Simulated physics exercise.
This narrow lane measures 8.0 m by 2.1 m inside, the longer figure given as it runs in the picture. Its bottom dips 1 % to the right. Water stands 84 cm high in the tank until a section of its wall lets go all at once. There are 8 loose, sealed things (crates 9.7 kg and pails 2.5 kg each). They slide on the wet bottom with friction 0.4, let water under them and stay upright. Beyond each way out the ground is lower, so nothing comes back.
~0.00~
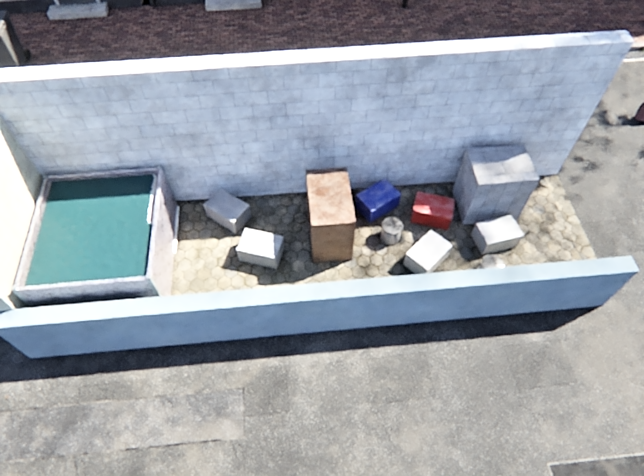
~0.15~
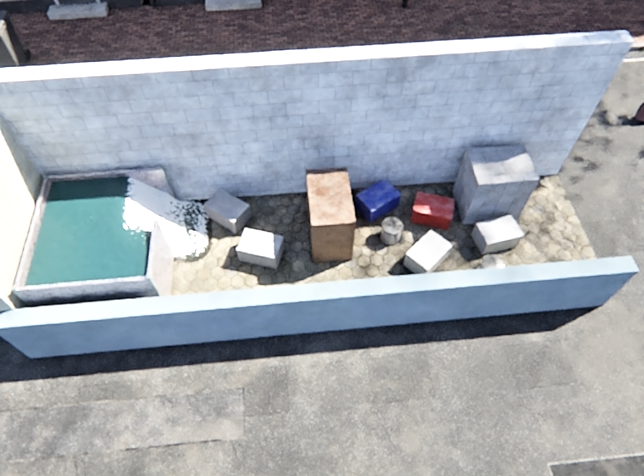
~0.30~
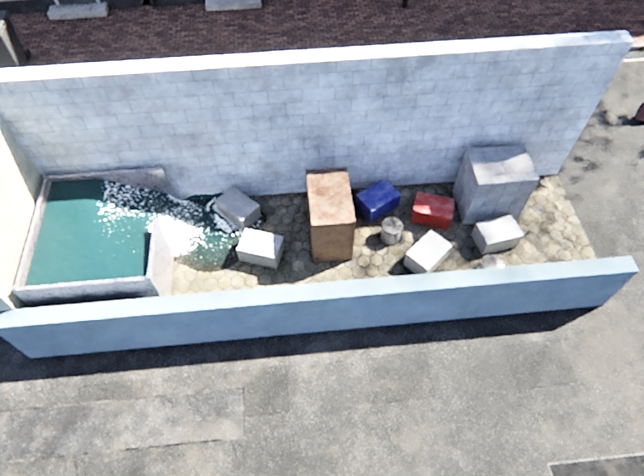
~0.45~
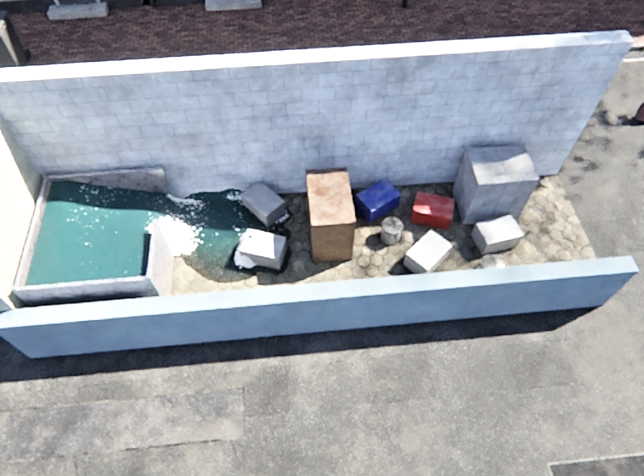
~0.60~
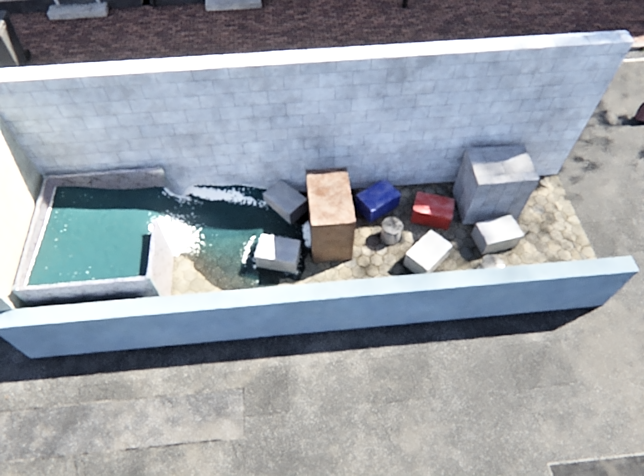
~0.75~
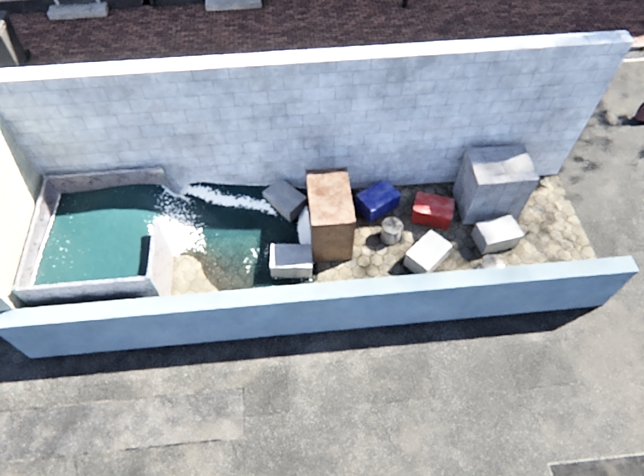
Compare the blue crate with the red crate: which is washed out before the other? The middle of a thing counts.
First out is the red one.
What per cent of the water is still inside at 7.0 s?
About 72 per cent.
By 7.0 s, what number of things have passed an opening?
I count 5.
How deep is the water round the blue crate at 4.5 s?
About 20 cm.
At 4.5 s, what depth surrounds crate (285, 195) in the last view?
About 19 cm.
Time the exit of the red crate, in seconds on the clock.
Near 4.5 s.
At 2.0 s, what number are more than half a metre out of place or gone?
I count 3.
After 2.0 s the blue crate is near (407, 228), 0.8 m from its start, aground; the red crate is near (453, 222), 0.4 m from its start, aground; 0 of 8 are out; 1 afloat.
After 4.5 s the blue crate is near (449, 202), 1.1 m from its start, afloat; the red crate has gone out (at 4.3 s); 4 of 8 are out; 4 afloat.
After 7.0 s the blue crate is near (572, 259), 3.0 m from its start, afloat; the red crate has gone out (at 4.3 s); 5 of 8 are out; 3 afloat.
After 10.0 s the blue crate has gone out (at 7.4 s); the red crate has gone out (at 4.3 s); 6 of 8 are out; 2 afloat.
